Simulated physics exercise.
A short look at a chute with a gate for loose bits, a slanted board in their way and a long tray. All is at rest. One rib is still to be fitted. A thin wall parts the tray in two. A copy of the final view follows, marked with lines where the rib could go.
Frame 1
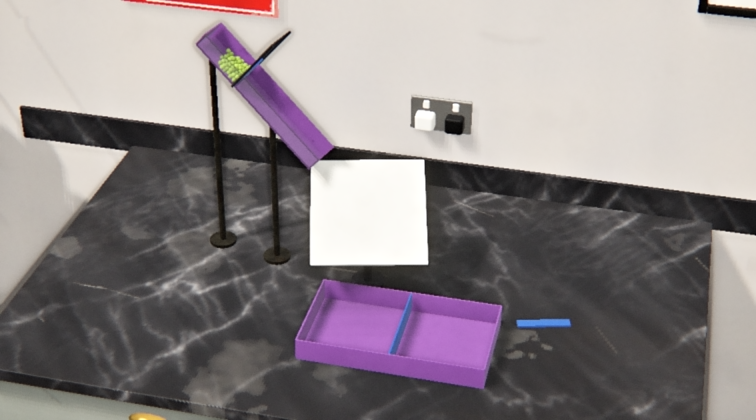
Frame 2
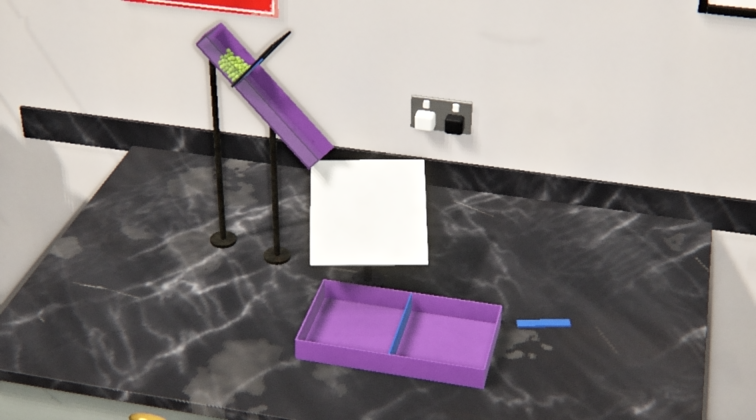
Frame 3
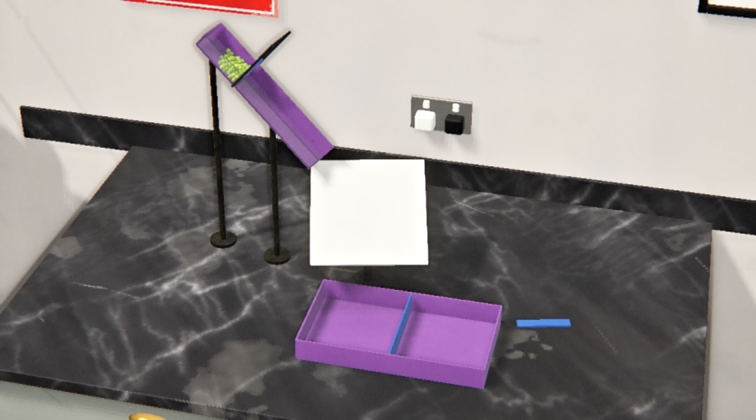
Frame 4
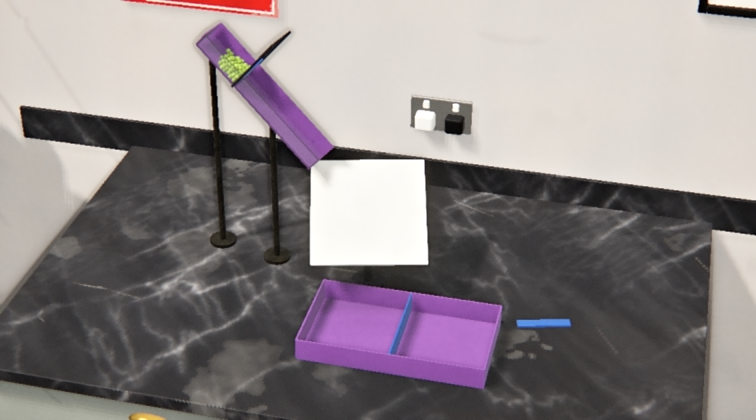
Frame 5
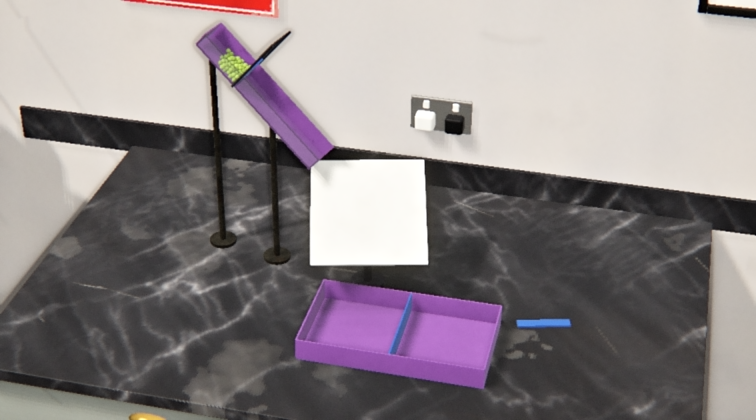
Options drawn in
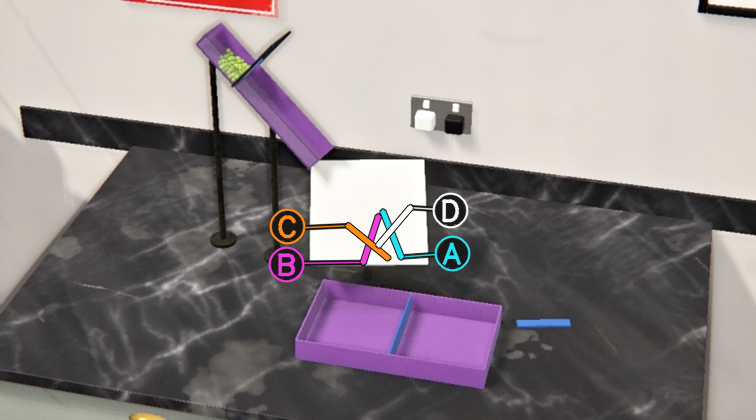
To begin with, a pile of small green bits sits behind a dark gate near the top of a sloping purple chute, above a tilted white board. Below, a purple tray is split by a blue divider, with a blue strip lying to its right. Nothing visibly moves throughout.
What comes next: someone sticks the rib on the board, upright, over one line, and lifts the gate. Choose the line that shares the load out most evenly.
Line A.
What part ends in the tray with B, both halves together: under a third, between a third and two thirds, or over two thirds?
It is over two thirds.
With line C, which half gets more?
Right.
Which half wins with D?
The left half.
On the marked copy, line A from (383, 211) to (401, 256); line B from (378, 216) to (363, 262); line C from (348, 225) to (387, 257); line D from (410, 207) to (378, 245).
Choosing A, of what is caught, about half in the left half, about half in the right.
Choosing B, of what is caught, nearly all in the left half, a small part in the right.
Choosing C, of what is caught, a small part in the left half, nearly all in the right.
Choosing D, of what is caught, nearly all in the left half, a small part in the right.
